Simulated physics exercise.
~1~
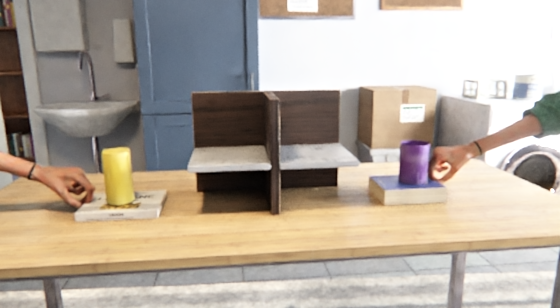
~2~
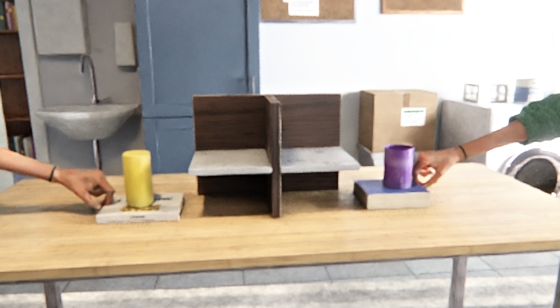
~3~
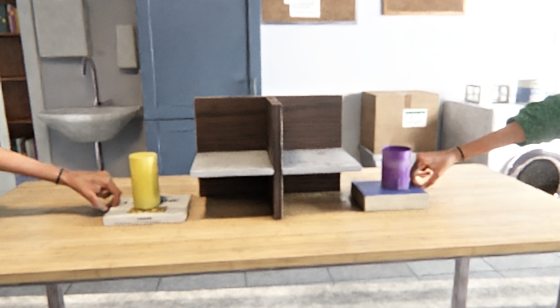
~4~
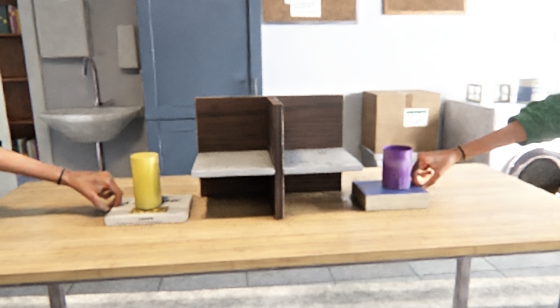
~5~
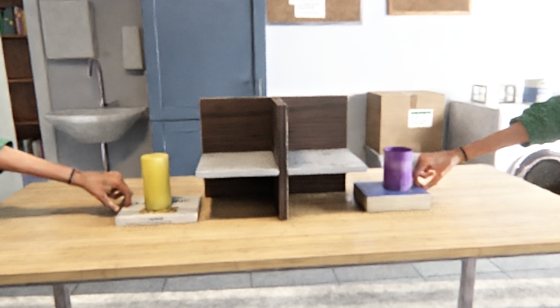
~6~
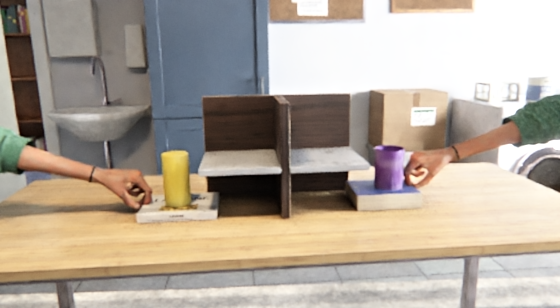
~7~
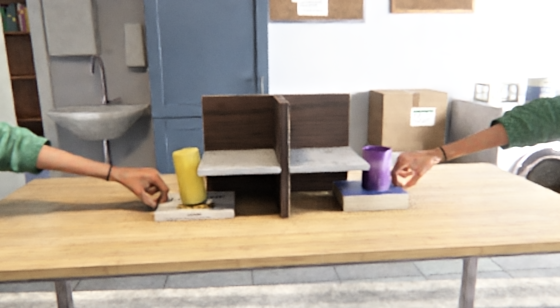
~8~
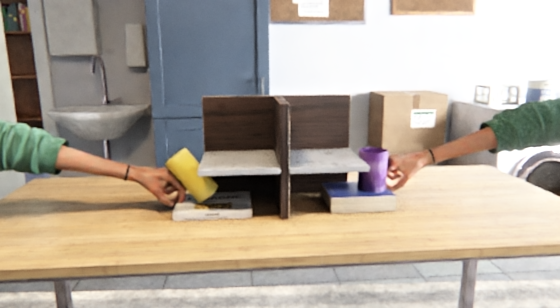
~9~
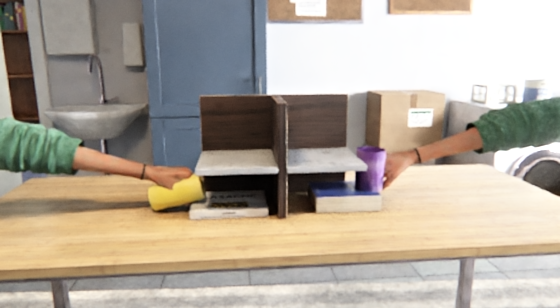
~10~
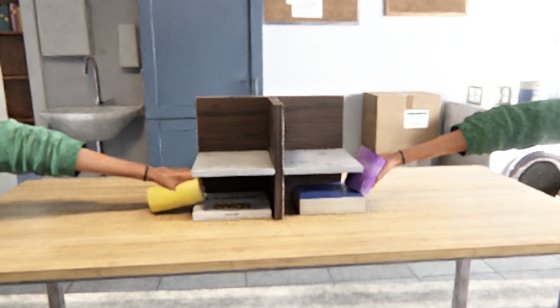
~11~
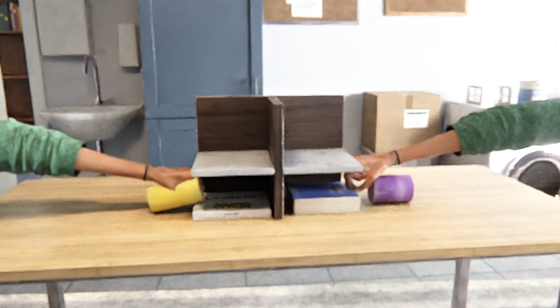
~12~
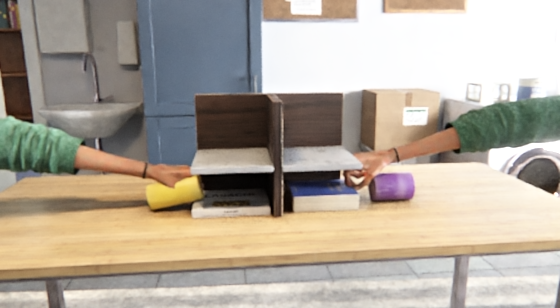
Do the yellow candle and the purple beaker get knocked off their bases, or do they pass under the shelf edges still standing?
Both get knocked off their bases. The yellow candle and the purple beaker each end up on their sides outside the openings.
